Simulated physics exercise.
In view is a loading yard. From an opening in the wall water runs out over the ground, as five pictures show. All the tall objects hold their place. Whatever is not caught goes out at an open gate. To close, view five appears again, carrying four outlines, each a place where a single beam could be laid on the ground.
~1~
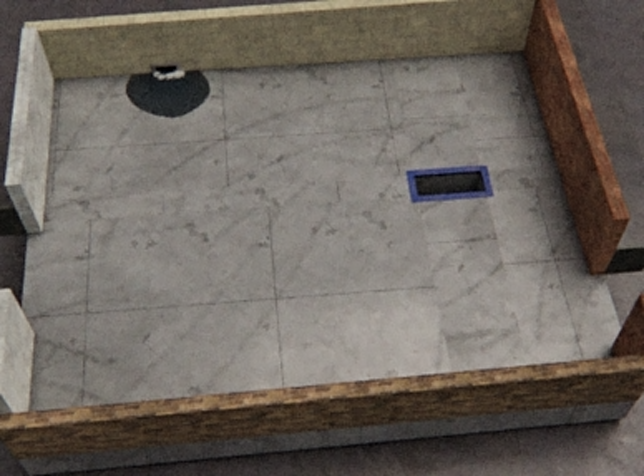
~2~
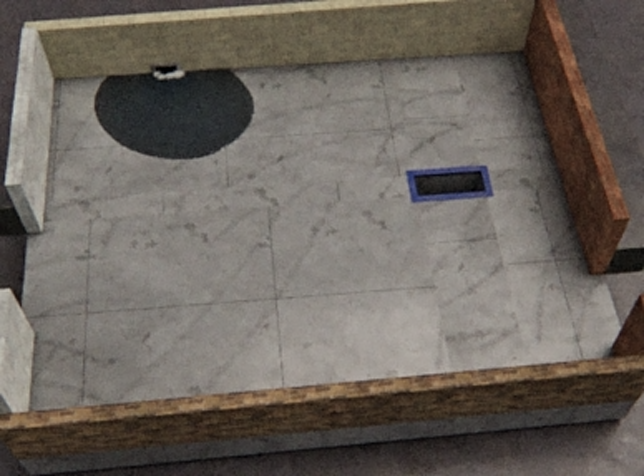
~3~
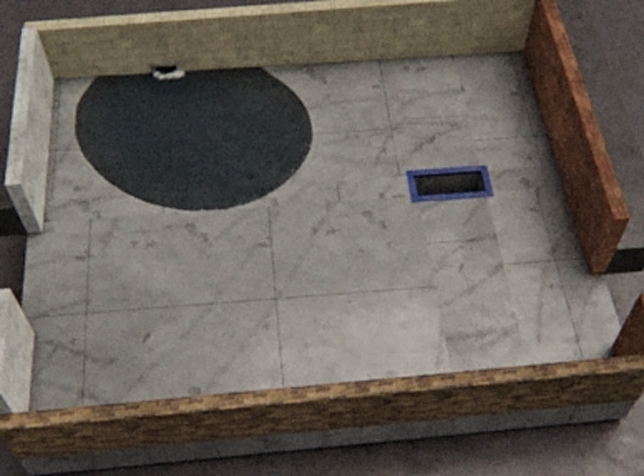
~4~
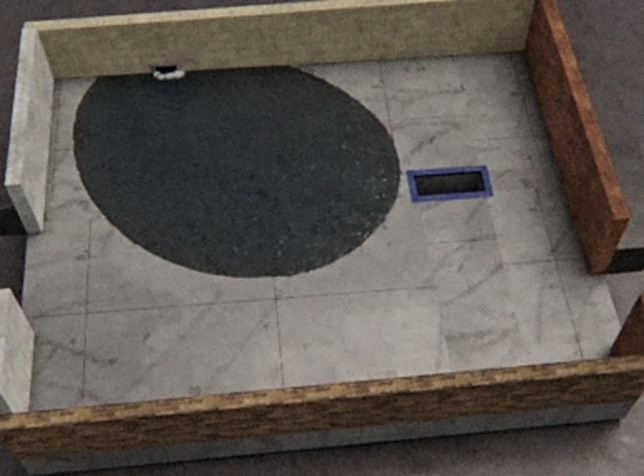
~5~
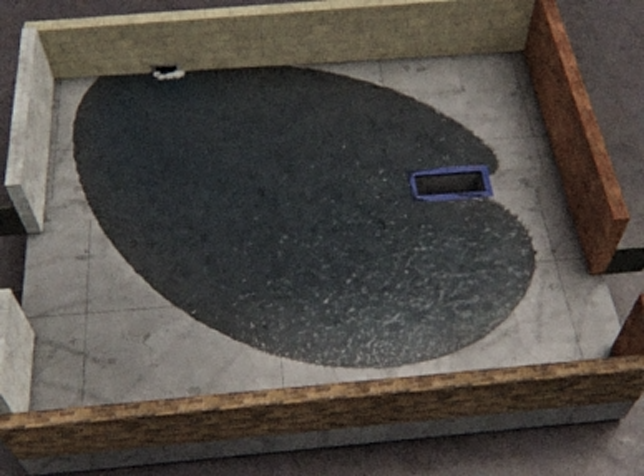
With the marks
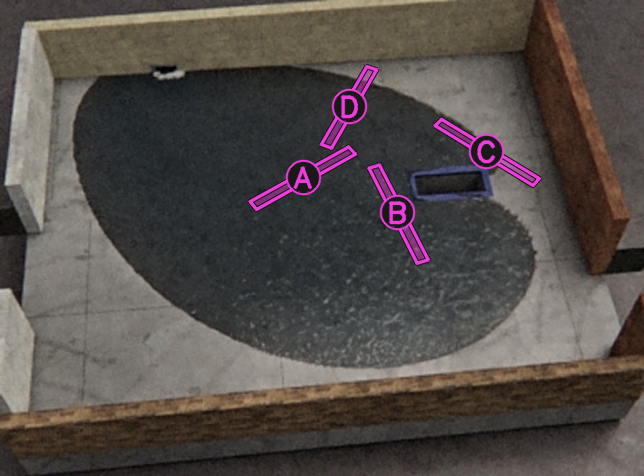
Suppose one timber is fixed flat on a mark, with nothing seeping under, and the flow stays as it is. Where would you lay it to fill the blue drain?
C is best.
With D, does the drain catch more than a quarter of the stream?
No.
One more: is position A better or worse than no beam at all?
It is worse.
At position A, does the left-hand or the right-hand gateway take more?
The right one.
On the marked copy, A from (253, 205) to (352, 150); B from (374, 166) to (422, 261); C from (438, 122) to (536, 182); D from (326, 146) to (371, 68).
With A, about 8 % of the stream runs into the blue drain, about 91 % out by the gates.
With B, about 9 % of the stream runs into the blue drain, about 90 % out by the gates.
With C, about 18 % of the stream runs into the blue drain, about 81 % out by the gates.
With D, about 10 % of the stream runs into the blue drain, about 88 % out by the gates.
